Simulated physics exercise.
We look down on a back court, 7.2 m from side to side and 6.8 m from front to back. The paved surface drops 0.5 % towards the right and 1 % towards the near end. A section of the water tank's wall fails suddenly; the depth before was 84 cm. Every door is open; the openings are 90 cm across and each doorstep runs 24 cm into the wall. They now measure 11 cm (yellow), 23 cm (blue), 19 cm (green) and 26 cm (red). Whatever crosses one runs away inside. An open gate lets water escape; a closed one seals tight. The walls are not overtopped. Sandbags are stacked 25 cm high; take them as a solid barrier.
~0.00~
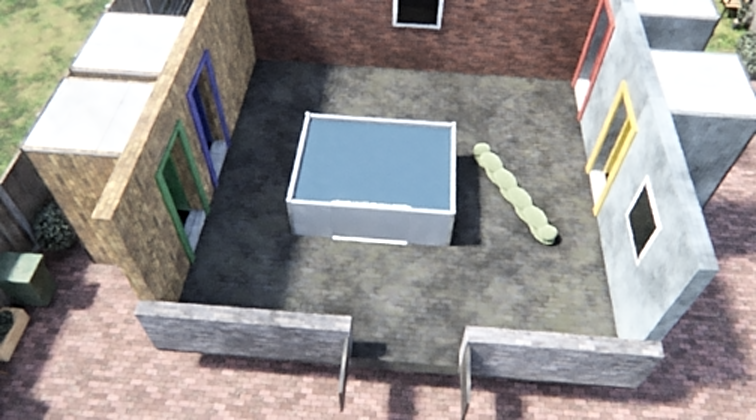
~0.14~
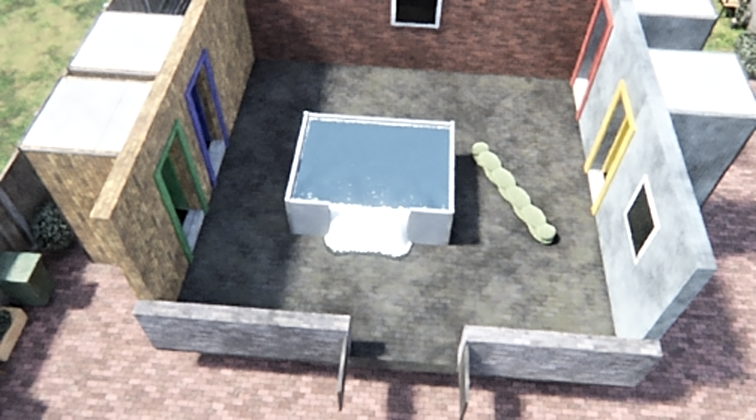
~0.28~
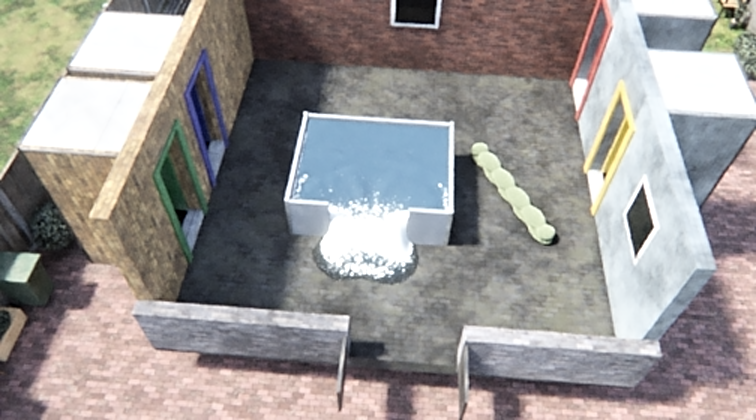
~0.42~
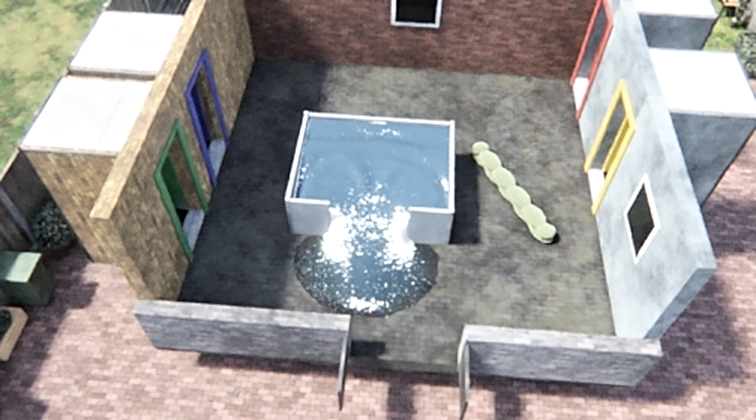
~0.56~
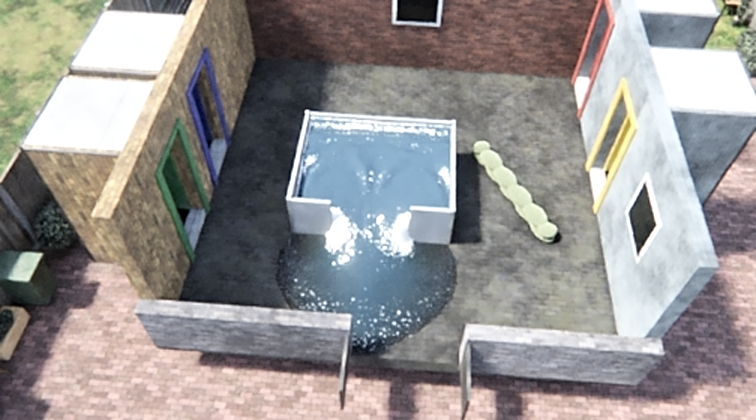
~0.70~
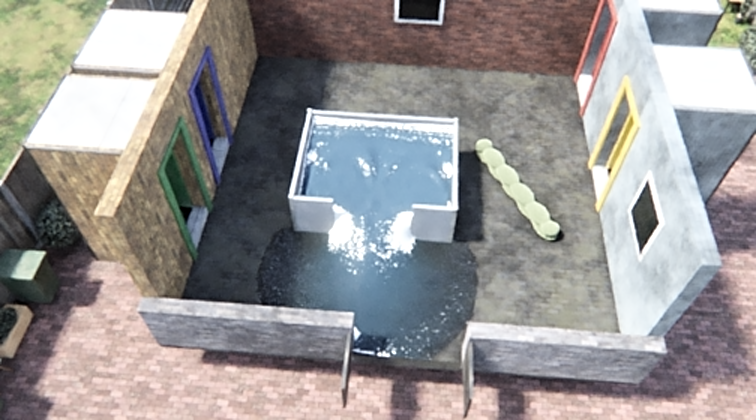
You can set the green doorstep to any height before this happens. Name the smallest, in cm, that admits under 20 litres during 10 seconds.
Some 8.5 cm above the ground.
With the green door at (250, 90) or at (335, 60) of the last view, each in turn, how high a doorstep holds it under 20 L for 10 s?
About 7.5 and 8.5 cm.
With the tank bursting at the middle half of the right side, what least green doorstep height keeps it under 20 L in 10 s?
About 10.5 cm.
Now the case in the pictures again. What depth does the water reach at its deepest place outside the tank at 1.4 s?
Up to some 50 cm.
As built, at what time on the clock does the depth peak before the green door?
Around 3.0 s.
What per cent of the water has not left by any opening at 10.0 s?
About 52 per cent.
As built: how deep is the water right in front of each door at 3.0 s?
Depths in cm: Yellow 0, blue 4, green 15, red 0.
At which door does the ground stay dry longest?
Last comes the red one.
After 1.4 s water covers 20 % of the floor, deepest (50 cm) near (329, 337); it has not reached the green door.
After 3.0 s water covers 35 % of the floor, deepest (36 cm) near (185, 325); 15 cm at the green door, 0 litres in over its 19 cm doorstep.
After 10.0 s water covers 90 % of the floor, deepest (12 cm) near (329, 337); 5 cm at the green door, 0 litres in over its 19 cm doorstep.
At the green door as built, the water arrived by 2.0 s and peaked near 15 cm at 3.0 s.
With a doorstep of 6.5 cm, 41 litres would have come in within the 10 s; with 10.5 cm, 10 litres. So under 20 litres takes about 8.5 cm.
